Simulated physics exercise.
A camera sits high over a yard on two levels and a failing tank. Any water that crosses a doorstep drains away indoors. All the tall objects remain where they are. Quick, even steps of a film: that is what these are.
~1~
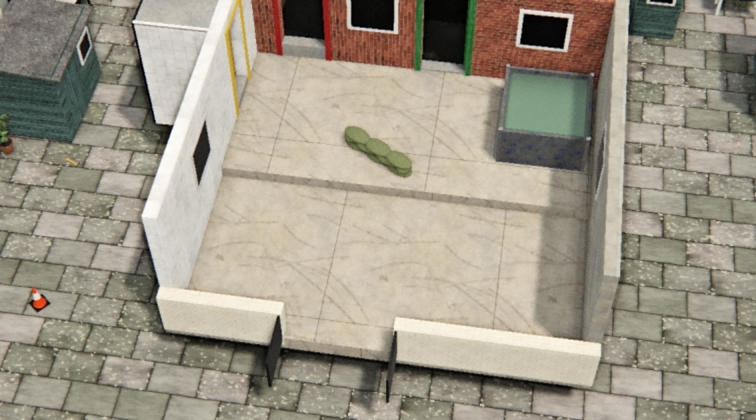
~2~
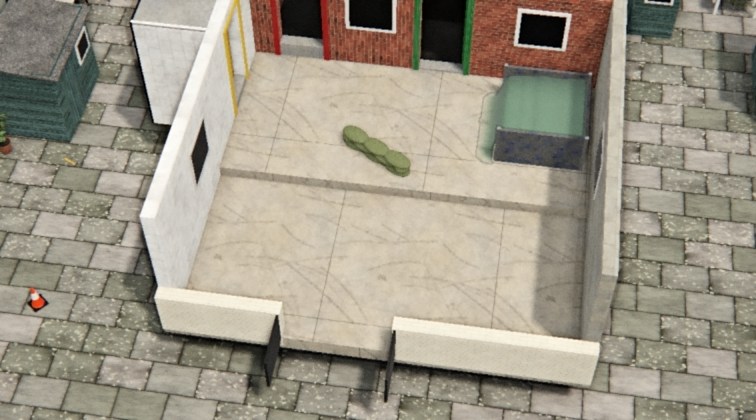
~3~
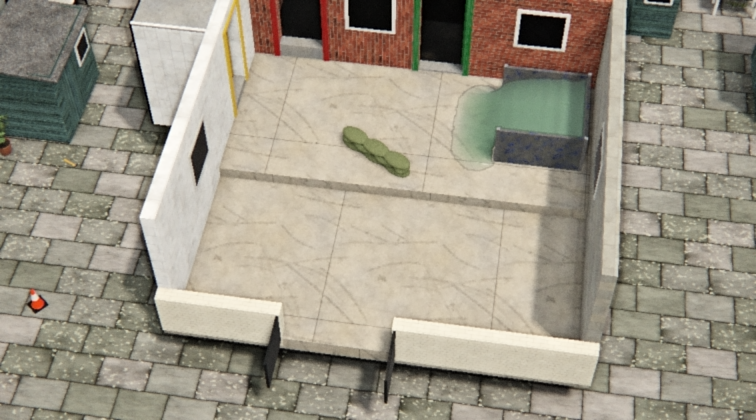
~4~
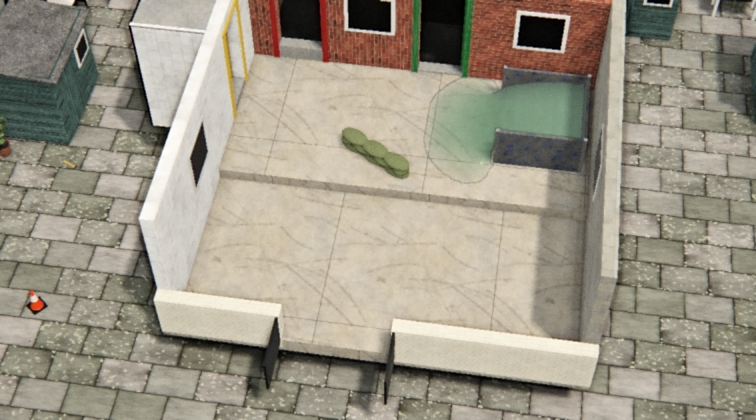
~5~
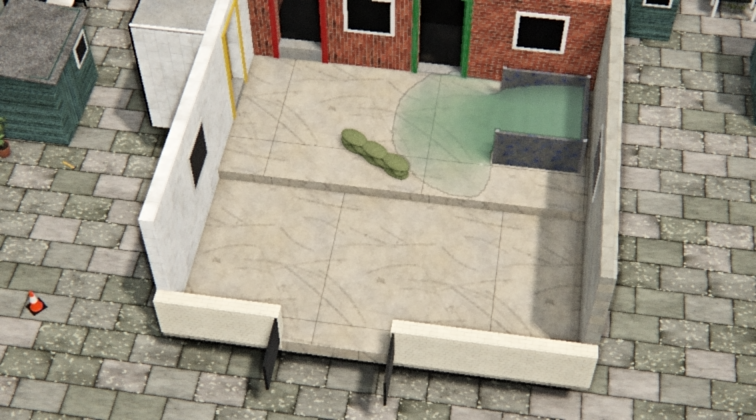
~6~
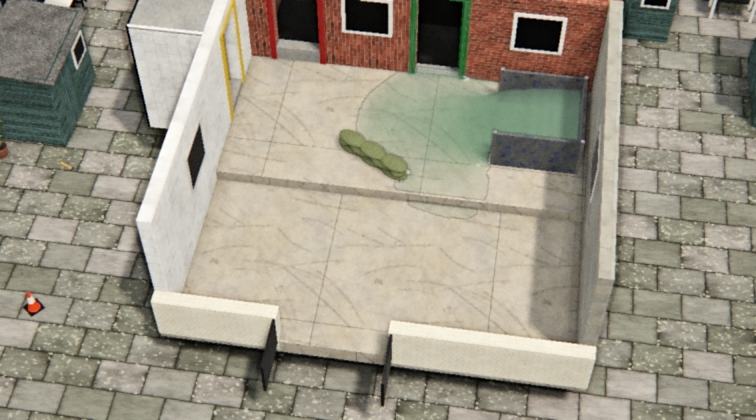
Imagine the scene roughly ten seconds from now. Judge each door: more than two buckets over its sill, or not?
Green door - over two buckets; red door - two buckets or less; yellow door - over two buckets.
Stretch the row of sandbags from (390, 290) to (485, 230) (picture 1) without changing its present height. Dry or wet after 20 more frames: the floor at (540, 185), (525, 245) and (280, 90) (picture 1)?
Taking them as given, you'd find unwetted, unwetted and inundated.
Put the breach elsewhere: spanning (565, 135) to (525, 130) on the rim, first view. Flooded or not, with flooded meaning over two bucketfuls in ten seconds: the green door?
In that case the green door stays inside the limit.
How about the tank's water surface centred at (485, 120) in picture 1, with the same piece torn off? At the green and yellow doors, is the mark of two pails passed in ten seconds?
The green one gets little enough; the yellow one gets too much.
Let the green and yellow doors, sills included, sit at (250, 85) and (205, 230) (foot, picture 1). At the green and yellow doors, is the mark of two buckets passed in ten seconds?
The green door overflows, and the yellow door falls short.
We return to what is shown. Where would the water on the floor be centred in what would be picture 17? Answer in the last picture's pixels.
I'd place it roughly at (399, 123).
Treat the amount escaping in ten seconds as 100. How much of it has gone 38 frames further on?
My estimate is roughly 60 percent.
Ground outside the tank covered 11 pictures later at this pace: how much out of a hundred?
Estimate: Some 40 in a hundred.
A moment on, water covers 30 % of the floor; the green door under two buckets in, the red door wet at the sill, nothing in, the yellow door wet at the sill, nothing in.
Next, water covers 40 % of the floor; the green door over two buckets in, the red door wet at the sill, nothing in, the yellow door over two buckets in.
Then, water covers 50 % of the floor; the green door over two buckets in, the red door under two buckets in, the yellow door far over two buckets in.
Later, water covers 70 % of the floor; the green door over two buckets in, the red door under two buckets in, the yellow door far over two buckets in.
In the end, water covers 85 % of the floor; the green door over two buckets in, the red door under two buckets in, the yellow door far over two buckets in.
